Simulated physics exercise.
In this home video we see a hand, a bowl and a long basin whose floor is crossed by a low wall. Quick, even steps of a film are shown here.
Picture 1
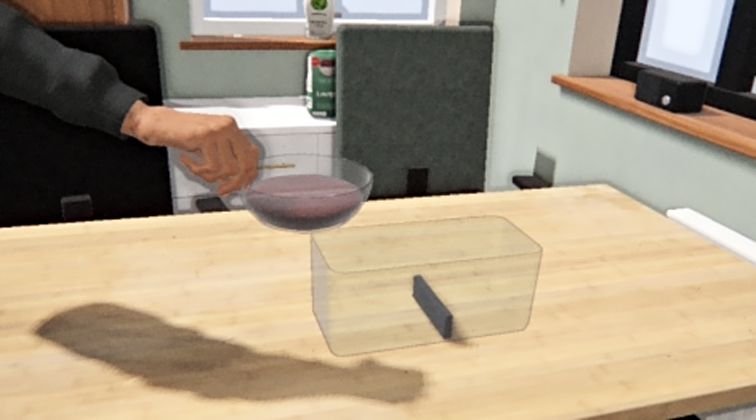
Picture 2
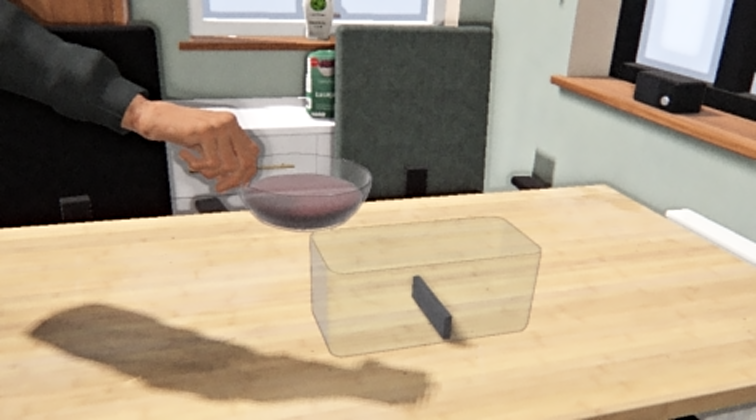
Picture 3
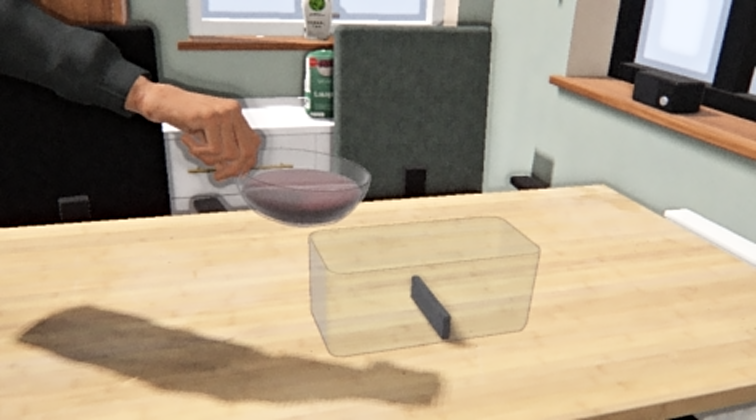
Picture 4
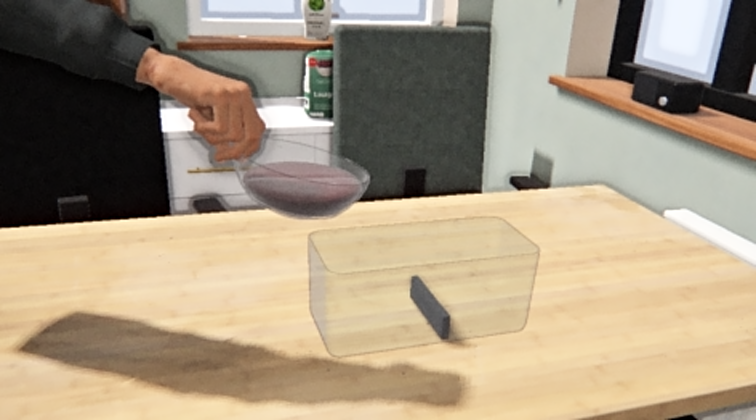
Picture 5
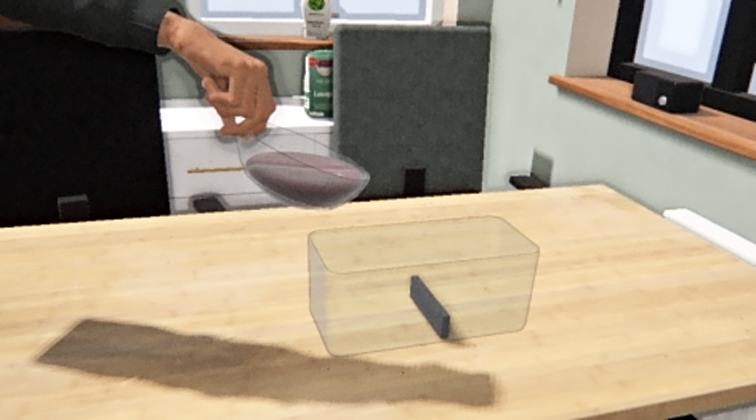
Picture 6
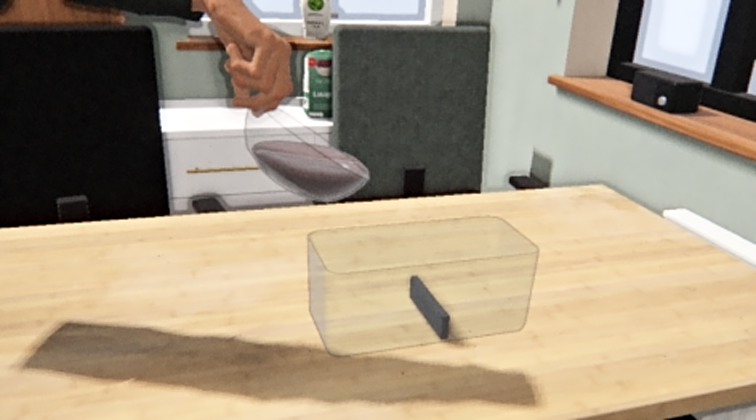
In a bright kitchen seen from just above a pale wooden table, dark panels, a white drawer unit and a green container stand behind. A hand in a dark sleeve holds a clear glass bowl of dark purplish liquid at left, above a transparent yellowish basin with a low dark wall inside. The hand rises and moves right, tilting the bowl rightward slowly, then more steeply, while the camera stays nearly still.
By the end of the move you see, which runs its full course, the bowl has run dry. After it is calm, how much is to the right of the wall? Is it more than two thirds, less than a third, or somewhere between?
Well, the amount right of the wall reaches a third without passing two thirds.
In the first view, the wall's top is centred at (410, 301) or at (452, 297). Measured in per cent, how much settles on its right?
75 per cent, then 25 per cent, roughly.
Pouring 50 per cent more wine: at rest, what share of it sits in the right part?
Close to 50 per cent.
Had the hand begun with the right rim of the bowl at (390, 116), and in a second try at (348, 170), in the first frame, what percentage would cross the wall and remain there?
About 65 per cent, then about 25 per cent.
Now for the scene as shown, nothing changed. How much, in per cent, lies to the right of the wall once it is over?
Some 55 per cent.
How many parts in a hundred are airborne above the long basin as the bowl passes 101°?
About 65 per cent.
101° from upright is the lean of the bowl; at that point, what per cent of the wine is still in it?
Near 10 percent is still in there.
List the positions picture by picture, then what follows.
In the first frame, it leans 0°; its right rim is at (369, 172); the wine meets the walls at (243, 196) and (360, 188); the long basin's rim runs from (320, 253) to (523, 234); the wall's top is at (432, 295).
In the second frame, it leans 2°; its right rim is at (368, 173); the wine meets the walls at (242, 194) and (360, 188).
In the third frame, it leans 6°; its right rim is at (366, 173); the wine meets the walls at (241, 188) and (358, 183).
In the fourth frame, it leans 13°; its right rim is at (366, 173); the wine meets the walls at (241, 178) and (359, 178).
In the fifth frame, it leans 23°; its right rim is at (365, 173); the wine meets the walls at (245, 165) and (362, 170).
In the sixth frame, it leans 35°; its right rim is at (364, 173); the wine meets the walls at (251, 149) and (360, 161); 1 per cent is over the edge.
A moment on, the bowl is tipped right over and 8 per cent is still to pour, 21 is left of the wall and 5 right of it.
Next, the bowl is tipped right over and 0 per cent is still to pour, 24 is left of the wall and 71 right of it.
Then the bowl is tipped right over and 0 per cent is still to pour, 38 is left of the wall and 58 right of it.
Later the bowl is tipped right over and 0 per cent is still to pour, 39 is left of the wall and 57 right of it.
At rest 39 per cent lies left of the wall, 57 right of it and 3 outside.
